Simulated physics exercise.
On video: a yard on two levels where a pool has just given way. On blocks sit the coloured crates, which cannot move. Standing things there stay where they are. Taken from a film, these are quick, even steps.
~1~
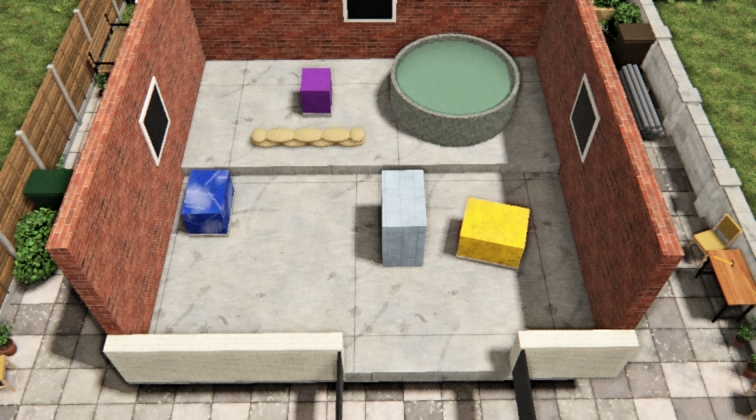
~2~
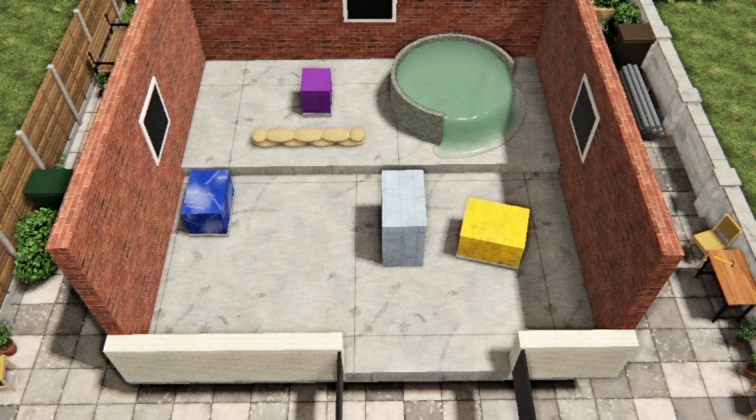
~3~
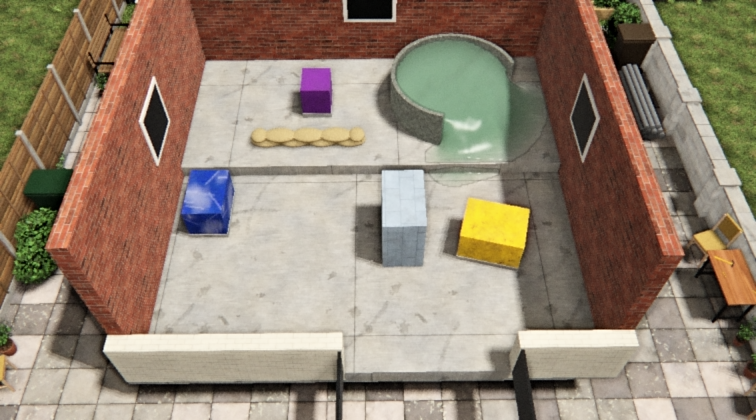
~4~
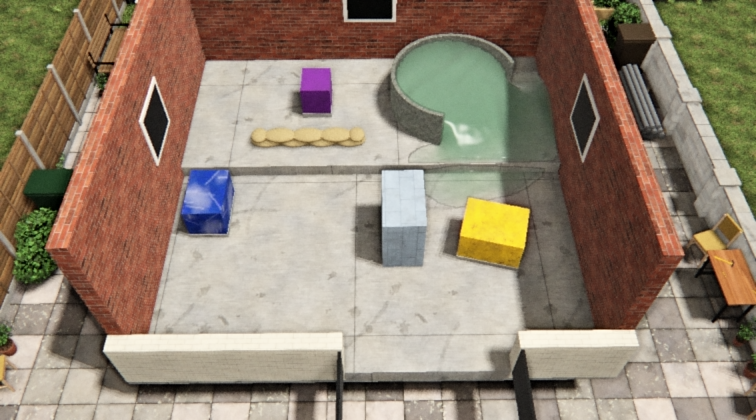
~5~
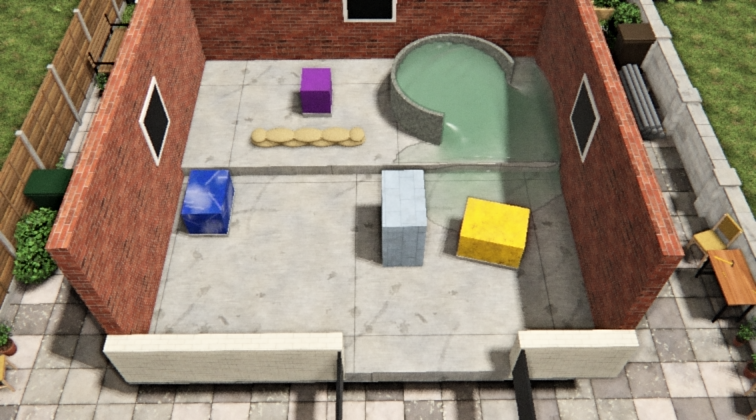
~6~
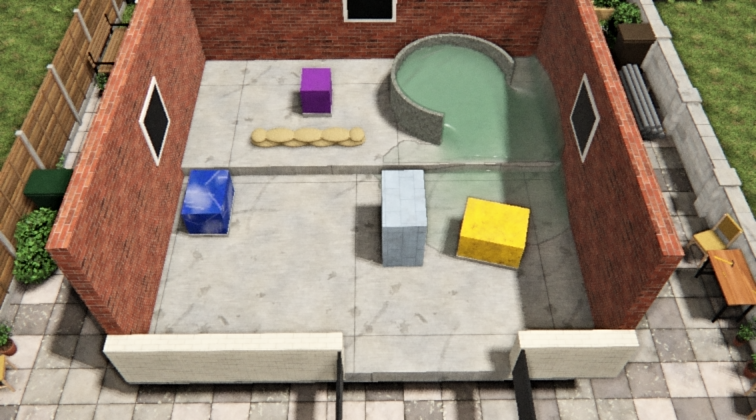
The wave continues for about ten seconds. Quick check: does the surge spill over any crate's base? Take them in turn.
In order: Yellow crate: Reached. Blue crate: Reached. Purple crate: Spared.
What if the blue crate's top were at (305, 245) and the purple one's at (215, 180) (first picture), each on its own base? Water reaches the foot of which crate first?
It's the yellow one.
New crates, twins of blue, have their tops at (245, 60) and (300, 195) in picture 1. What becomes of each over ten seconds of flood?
Order as asked: Unflooded / flooded.
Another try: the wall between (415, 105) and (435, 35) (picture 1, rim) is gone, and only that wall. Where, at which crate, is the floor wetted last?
The yellow one, by my reading.
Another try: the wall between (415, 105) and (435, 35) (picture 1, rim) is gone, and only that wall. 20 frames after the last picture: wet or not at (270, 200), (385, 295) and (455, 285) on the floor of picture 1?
So it's liquid at the first, nothing at the second and nothing at the third.
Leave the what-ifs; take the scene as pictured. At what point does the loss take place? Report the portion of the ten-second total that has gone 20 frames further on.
I'd estimate close to 25 per cent.
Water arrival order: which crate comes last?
It's the blue crate.
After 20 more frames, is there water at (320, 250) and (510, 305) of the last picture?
Unflooded; swamped.
A moment on, water covers 25 % of the floor; the yellow crate water round its plinth, the blue crate not reached, the purple crate not reached.
Next, water covers 30 % of the floor; the yellow crate water round its plinth, the blue crate not reached, the purple crate not reached.
Then, water covers 45 % of the floor; the yellow crate water round its plinth, the blue crate not reached, the purple crate water round its plinth.
Later, water covers 70 % of the floor; the yellow crate water round its plinth, the blue crate water round its plinth, the purple crate water round its plinth.
In the end, water covers 75 % of the floor; the yellow crate was topped, the blue crate was topped, the purple crate stayed above the water.
